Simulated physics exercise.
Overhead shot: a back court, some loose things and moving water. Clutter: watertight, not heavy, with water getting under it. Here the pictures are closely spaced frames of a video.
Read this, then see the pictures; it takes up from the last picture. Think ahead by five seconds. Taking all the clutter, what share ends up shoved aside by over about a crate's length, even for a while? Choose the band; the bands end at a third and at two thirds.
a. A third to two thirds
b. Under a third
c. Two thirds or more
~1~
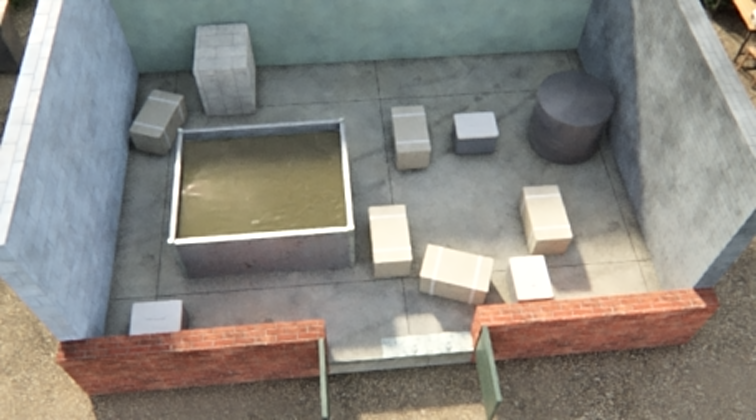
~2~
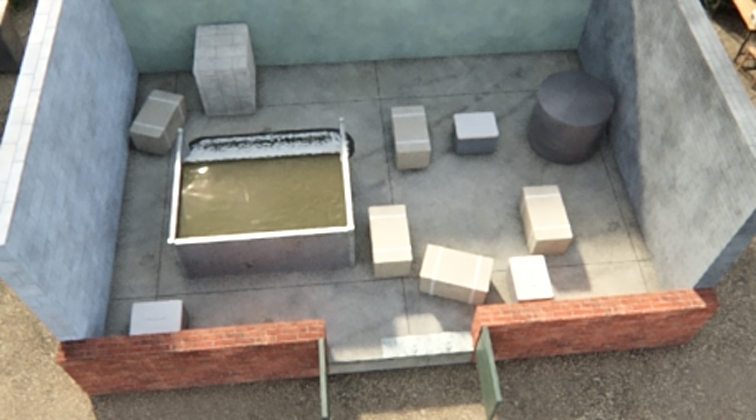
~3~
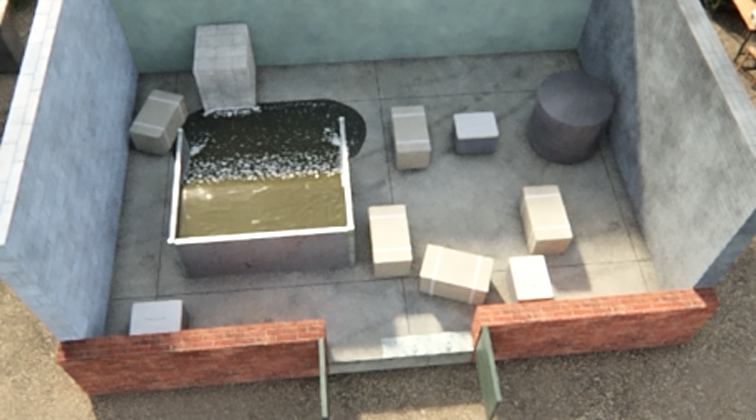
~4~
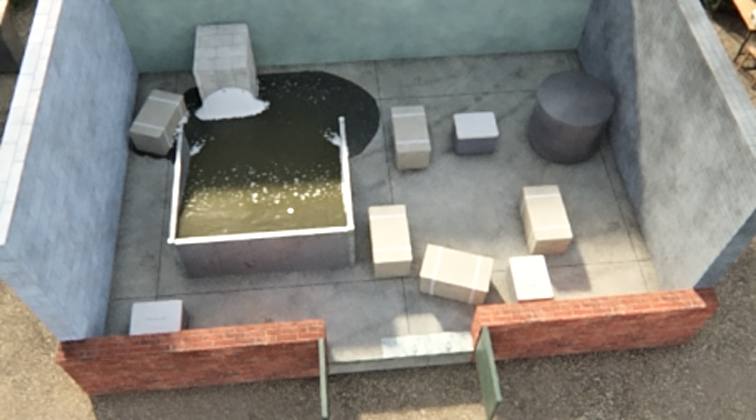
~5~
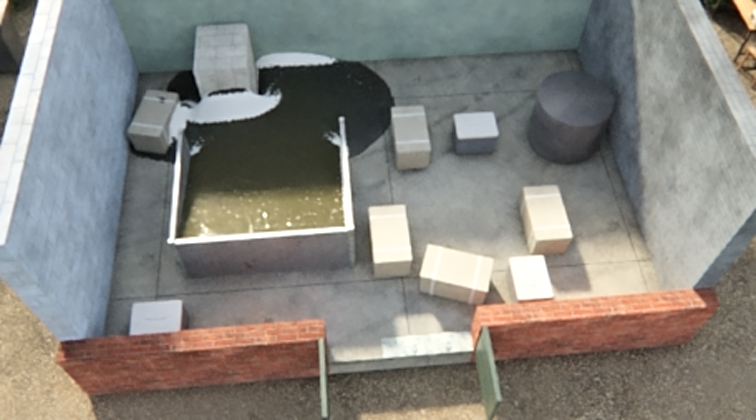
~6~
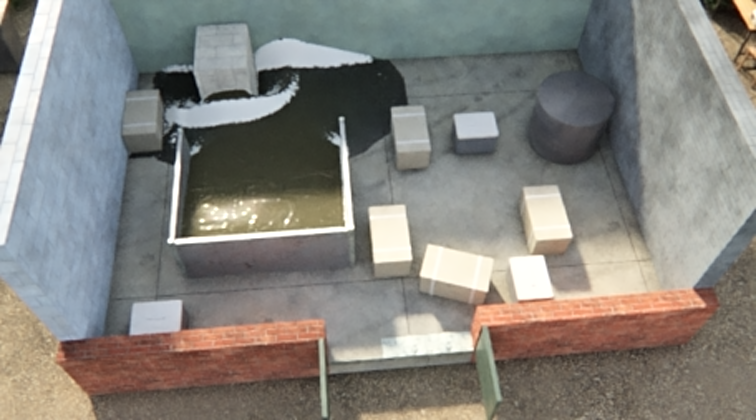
Answer: A.
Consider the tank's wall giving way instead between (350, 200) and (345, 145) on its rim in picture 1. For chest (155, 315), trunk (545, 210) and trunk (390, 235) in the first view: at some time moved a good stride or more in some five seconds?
First stays short of it, second covers that distance, third covers that distance.
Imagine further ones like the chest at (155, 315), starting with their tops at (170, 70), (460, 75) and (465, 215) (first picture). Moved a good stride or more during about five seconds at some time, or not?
Results - 1: Ends up far away; 2: Ends up far away; 3: Doesn't go far.
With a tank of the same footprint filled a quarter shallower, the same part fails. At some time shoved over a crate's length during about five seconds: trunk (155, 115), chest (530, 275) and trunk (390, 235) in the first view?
Order as given: Displaced that much; not past it; not past it.
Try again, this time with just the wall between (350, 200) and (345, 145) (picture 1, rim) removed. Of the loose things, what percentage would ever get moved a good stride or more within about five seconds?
Roughly 80 percent.
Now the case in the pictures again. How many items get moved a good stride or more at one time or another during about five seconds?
Counting them up gives 4.
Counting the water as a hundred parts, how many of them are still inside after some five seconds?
Roughly 100 in a hundred.
A moment on, 0 of 8 are well off their spots; 0 afloat.
Next, 0 of 8 are well off their spots; 1 afloat.
Later, 2 of 8 are well off their spots; 1 afloat.
In the end, 4 of 8 are well off their spots, and 4 have been at some point; 1 afloat.
